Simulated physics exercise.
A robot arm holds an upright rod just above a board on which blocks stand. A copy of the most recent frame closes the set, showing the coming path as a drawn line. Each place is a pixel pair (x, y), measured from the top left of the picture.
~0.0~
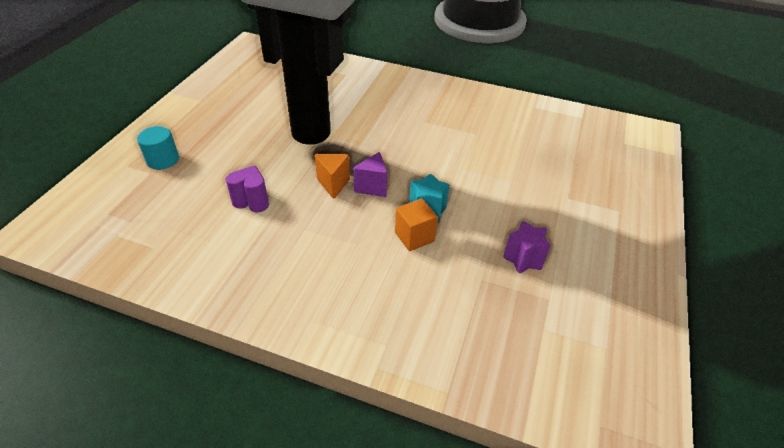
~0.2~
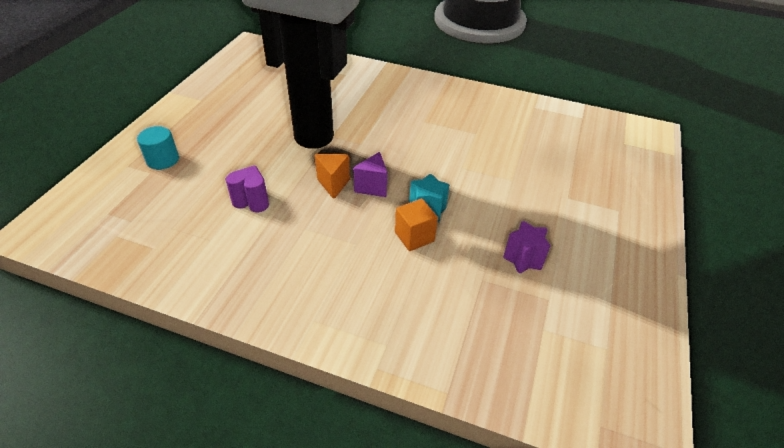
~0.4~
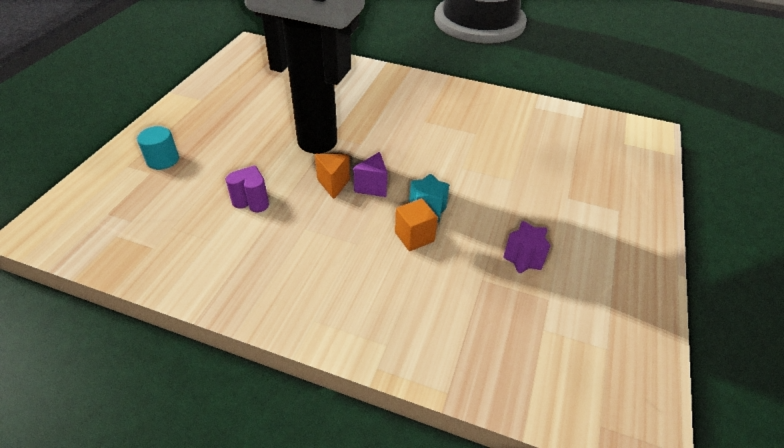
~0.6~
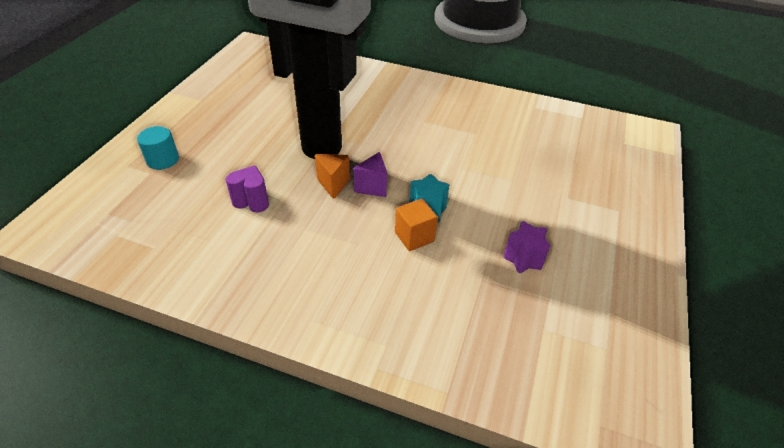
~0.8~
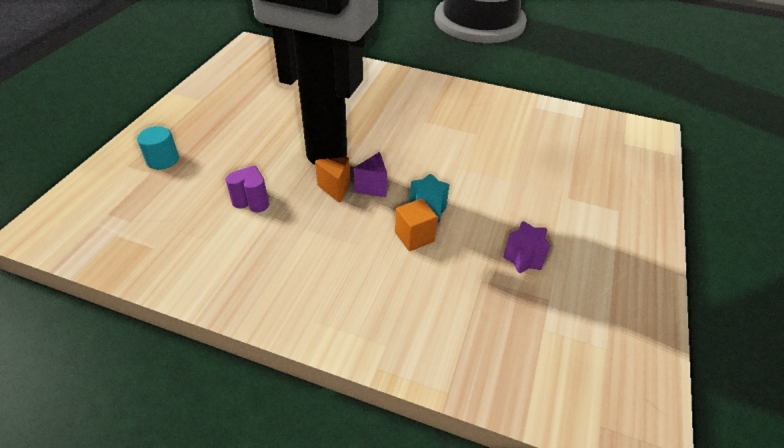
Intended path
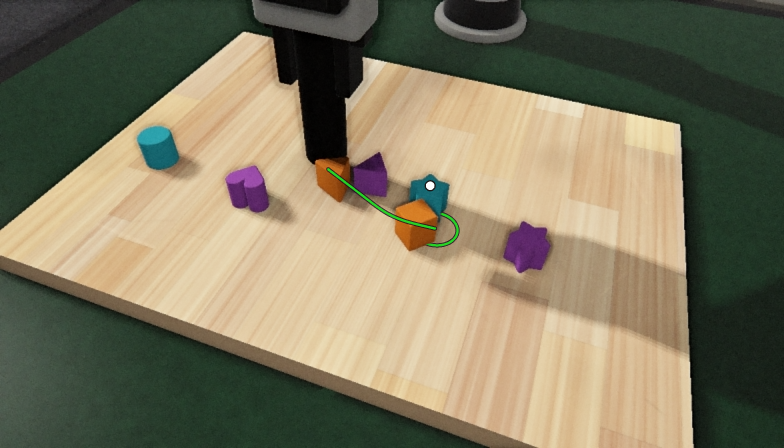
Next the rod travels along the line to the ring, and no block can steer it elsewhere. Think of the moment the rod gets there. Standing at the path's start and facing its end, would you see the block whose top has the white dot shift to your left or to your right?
It's pushed left.
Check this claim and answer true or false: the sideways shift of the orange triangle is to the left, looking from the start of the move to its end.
That claim is false.
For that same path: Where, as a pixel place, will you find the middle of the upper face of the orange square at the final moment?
It should be at (453, 232) by then.
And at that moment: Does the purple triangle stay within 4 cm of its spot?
No - that is not the case.
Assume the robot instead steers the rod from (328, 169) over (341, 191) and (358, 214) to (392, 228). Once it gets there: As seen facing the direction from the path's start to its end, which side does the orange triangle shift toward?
It goes toward the right-hand side.
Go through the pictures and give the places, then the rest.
Tip of the rod at (311, 134), middles of tops, orange triangle at (332, 160), purple triangle at (373, 163), orange square at (417, 212), turquoise star-shaped block at (430, 186), in the first frame.
Rod at (314, 138), nothing pushed, in the second frame.
Rod at (318, 143), nothing pushed, in the third frame.
Rod at (322, 149), nothing pushed, in the fourth frame.
Rod at (327, 156), orange triangle at (334, 165), purple triangle at (373, 163), orange square at (417, 212), turquoise star-shaped block at (430, 186), in the fifth frame.
The line goes from (328, 169) via (357, 192) and (390, 215), ending at (435, 229); the dot is on the turquoise star-shaped block.
On the path given first. One third of the way, rod at (358, 179); orange triangle at (354, 191), turned 25° clockwise; purple triangle at (390, 172), turned 45° anticlockwise.
Two thirds of the way, rod at (391, 202); orange triangle at (359, 204), turned 50° clockwise; purple triangle at (417, 177), turned 85° anticlockwise; turquoise star-shaped block at (444, 189), turned 25° clockwise.
At the end, rod at (437, 215); orange triangle at (359, 204), turned 50° clockwise; purple triangle at (425, 176), turned 110° anticlockwise; orange square at (453, 232), turned 20° clockwise; turquoise star-shaped block at (468, 188), turned 15° anticlockwise.
